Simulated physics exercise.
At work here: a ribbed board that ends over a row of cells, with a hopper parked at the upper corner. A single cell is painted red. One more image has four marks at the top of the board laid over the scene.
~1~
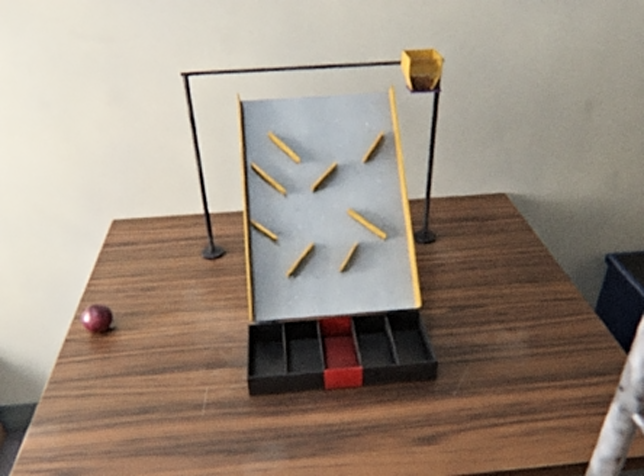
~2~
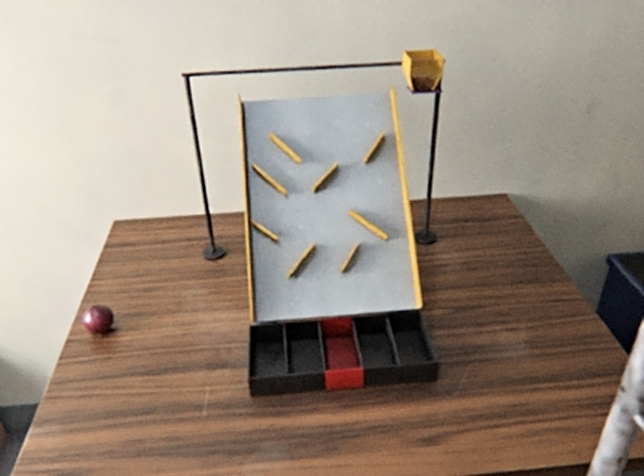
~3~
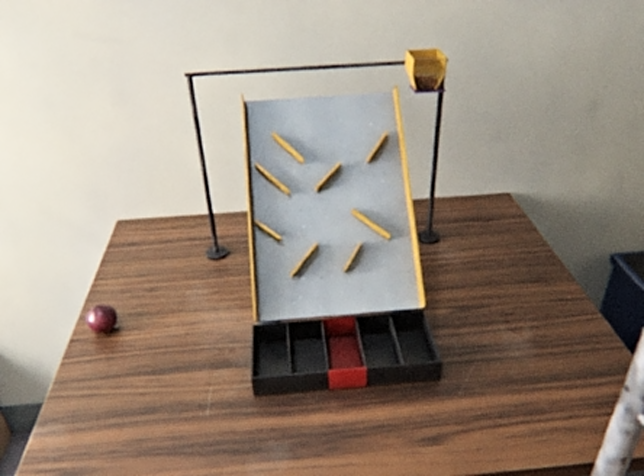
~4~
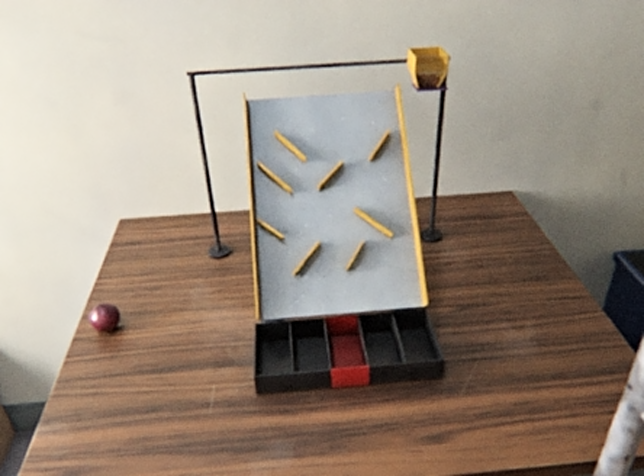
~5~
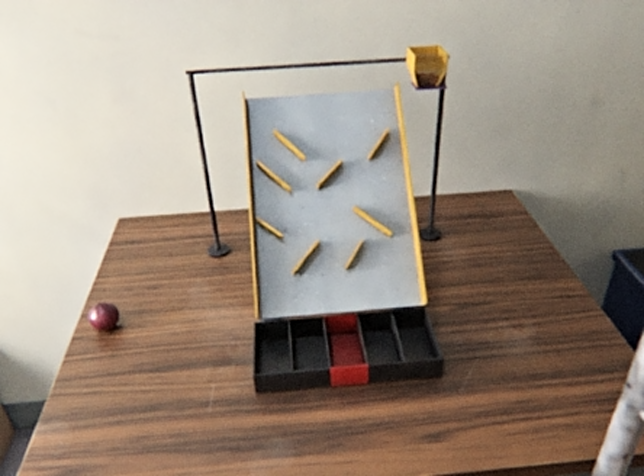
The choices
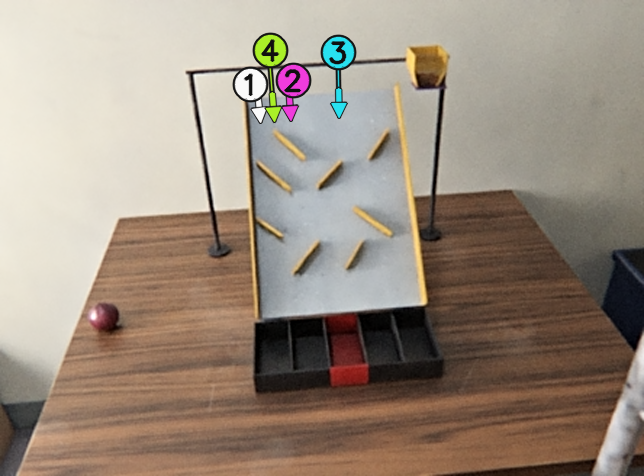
A tilted board with yellow ribs stands above dark cells, one red, and nothing moves.
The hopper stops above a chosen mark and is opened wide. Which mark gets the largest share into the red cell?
Use mark 1.
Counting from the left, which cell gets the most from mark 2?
The first from the left.
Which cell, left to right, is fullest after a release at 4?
The first.
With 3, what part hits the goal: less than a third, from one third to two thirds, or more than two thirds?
It is less than a third.
On the marked copy, mark 1 meets the board at (260, 117); mark 2 meets the board at (290, 115); mark 3 meets the board at (339, 112); mark 4 meets the board at (274, 116).
With 1, roughly a third in the red cell, roughly two thirds in other cells, just a few held on the board.
With 2, just a few in the red cell, almost all in other cells.
With 3, about a tenth in the red cell, almost all in other cells.
With 4, about a tenth in the red cell, the larger part in other cells, just a few held on the board.
